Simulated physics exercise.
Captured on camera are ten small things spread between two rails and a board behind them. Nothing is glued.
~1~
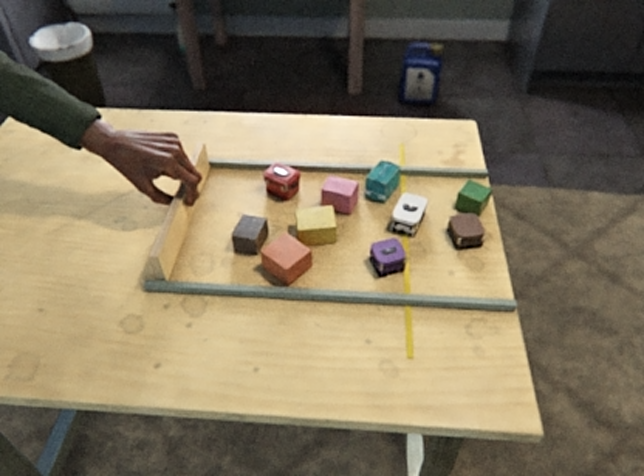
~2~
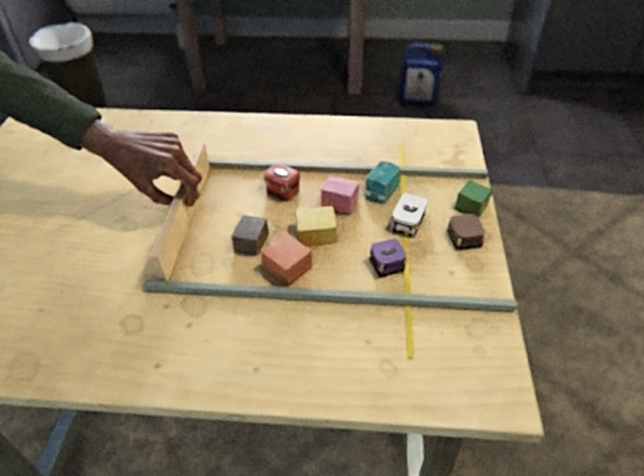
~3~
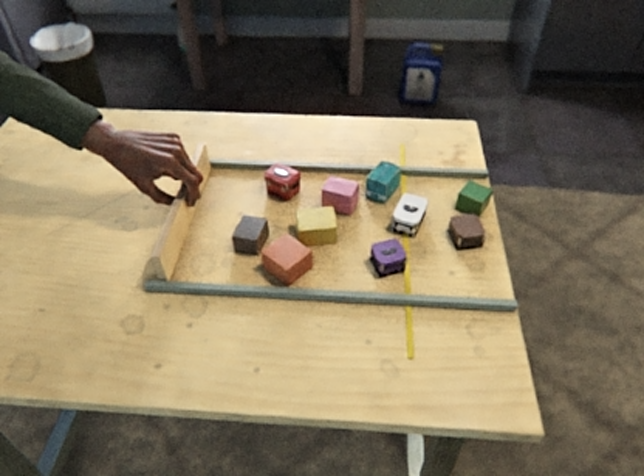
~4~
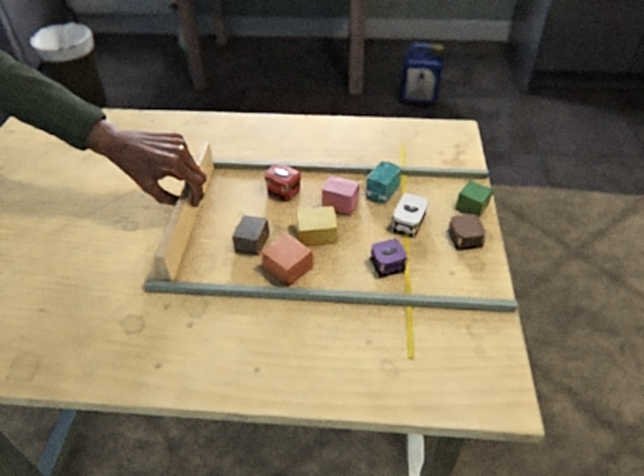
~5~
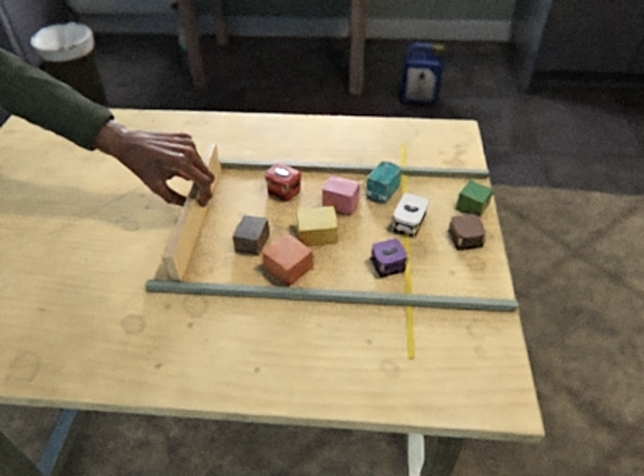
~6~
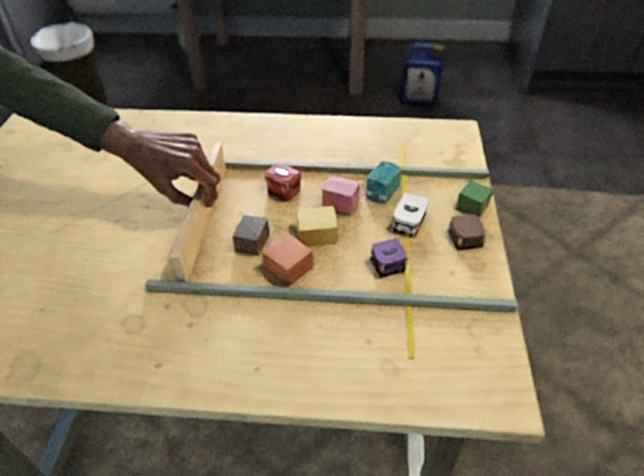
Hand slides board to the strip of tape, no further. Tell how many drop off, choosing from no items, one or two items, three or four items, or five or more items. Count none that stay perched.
No items drop off.
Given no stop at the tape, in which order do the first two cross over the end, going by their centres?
The brown case first, then the green block.
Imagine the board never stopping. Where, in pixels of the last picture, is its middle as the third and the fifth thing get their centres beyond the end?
I'd say close to (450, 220), then close to (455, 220).
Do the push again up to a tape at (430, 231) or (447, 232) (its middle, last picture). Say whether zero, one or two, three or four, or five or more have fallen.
So for the first place I'd say 1 or 2, and for the second one to two.
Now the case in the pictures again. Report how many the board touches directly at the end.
Contact count: 4.
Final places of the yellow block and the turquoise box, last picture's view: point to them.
First (453, 234), then (448, 182).
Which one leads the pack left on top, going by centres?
That's the brown case.
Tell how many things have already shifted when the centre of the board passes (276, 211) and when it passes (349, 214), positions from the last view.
4 and 8.
Early on, none off yet; green block at rest near (475, 199); brown case at rest near (467, 232); white case at rest near (410, 215).
A while later, none off yet; green block at rest near (475, 199); brown case travelled a little near (476, 231); white case travelled about its own width near (442, 211).
Finally, the number that fall off is zero.
